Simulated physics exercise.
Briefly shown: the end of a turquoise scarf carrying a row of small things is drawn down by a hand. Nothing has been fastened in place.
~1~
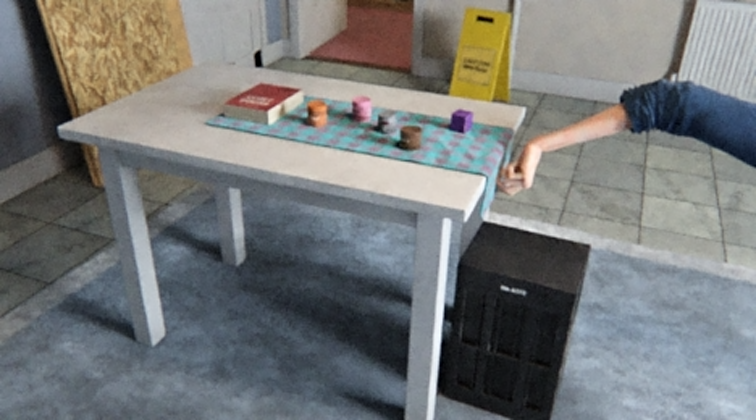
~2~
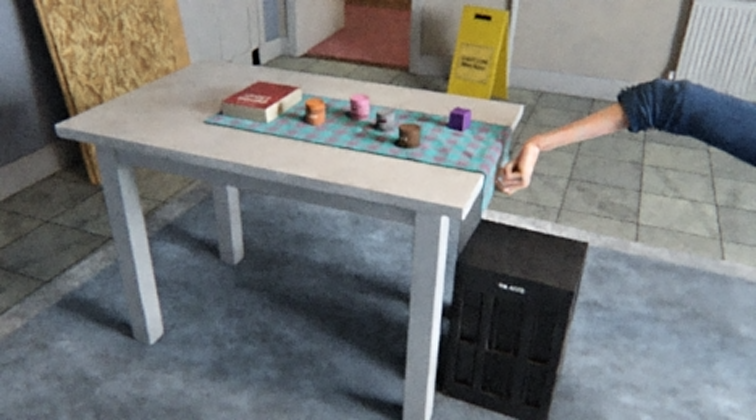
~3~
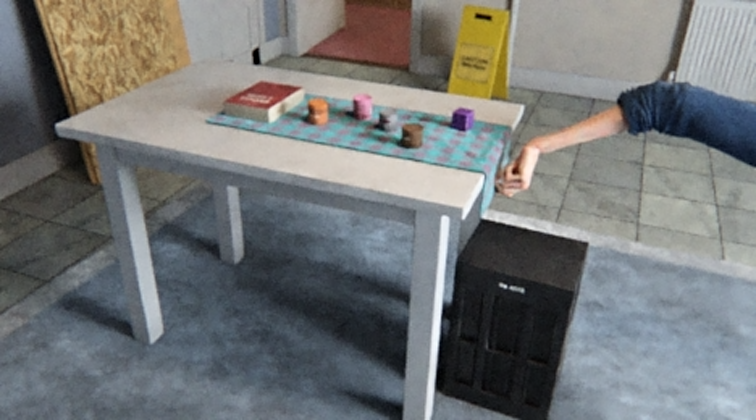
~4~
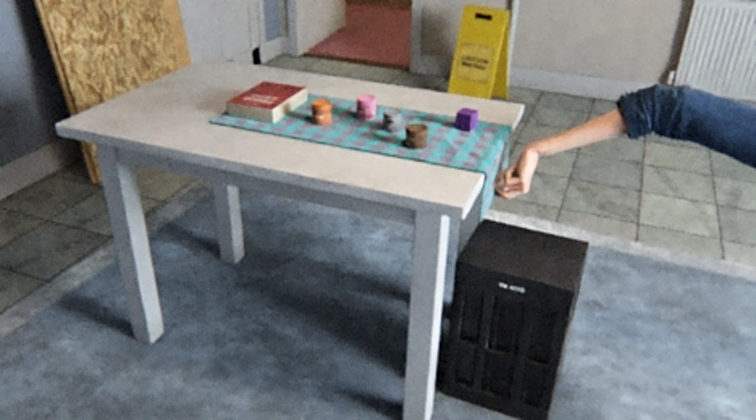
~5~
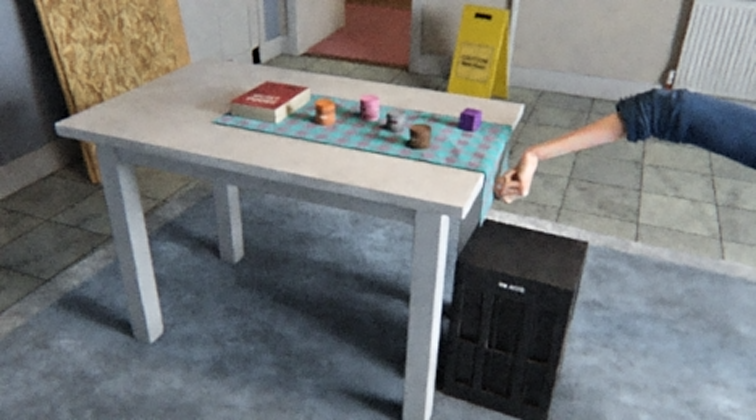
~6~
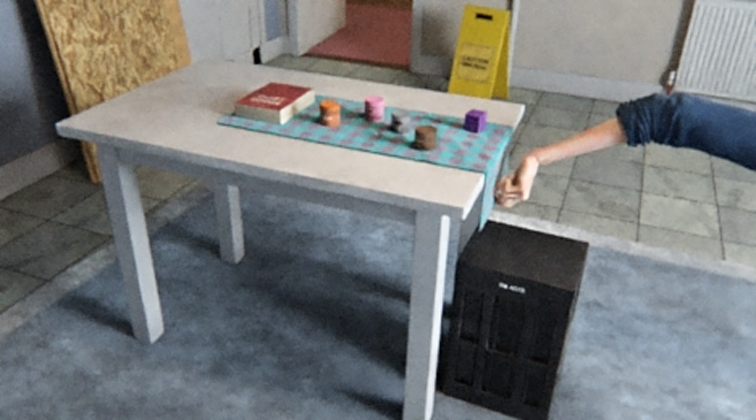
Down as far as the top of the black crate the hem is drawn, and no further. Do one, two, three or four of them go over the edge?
One of them does.
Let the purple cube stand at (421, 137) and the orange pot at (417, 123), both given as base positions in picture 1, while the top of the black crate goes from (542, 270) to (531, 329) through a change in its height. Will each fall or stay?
As for the purple cube, it leaves the top; as for the orange pot, it leaves the top.
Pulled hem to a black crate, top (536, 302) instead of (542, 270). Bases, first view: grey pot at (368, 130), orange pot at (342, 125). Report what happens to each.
Grey pot: Safe; orange pot: Safe.
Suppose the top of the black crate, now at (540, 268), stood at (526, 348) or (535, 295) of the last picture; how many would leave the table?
4 and 2.
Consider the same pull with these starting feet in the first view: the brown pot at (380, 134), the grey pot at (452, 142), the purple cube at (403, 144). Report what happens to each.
In the end the brown pot is still on top, the grey pot is no longer on top, and the purple cube is still on top.
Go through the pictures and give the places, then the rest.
Hem (481, 219); purple cube (462, 113); brown pot (411, 129); grey pot (387, 113); pink pot (362, 99); orange pot (317, 104); top of the crate (542, 270), in the first frame.
Hem (481, 218); purple cube (461, 111), in the second frame.
Hem (480, 220); brown pot (413, 127), in the third frame.
Hem (480, 224); grey pot (392, 112); top of the crate (540, 267), in the fourth frame.
Hem (479, 227); pink pot (369, 98), in the fifth frame.
Hem (480, 231); purple cube (476, 113); brown pot (426, 129); grey pot (401, 113); pink pot (374, 99); orange pot (329, 103), in the sixth frame.
Early on, hem near (493, 214); all still up.
Midway, hem near (491, 232); purple cube gone.
Near the end, hem on the crate; purple cube gone.
Finally, hem on the crate; purple cube gone. The answer is one.
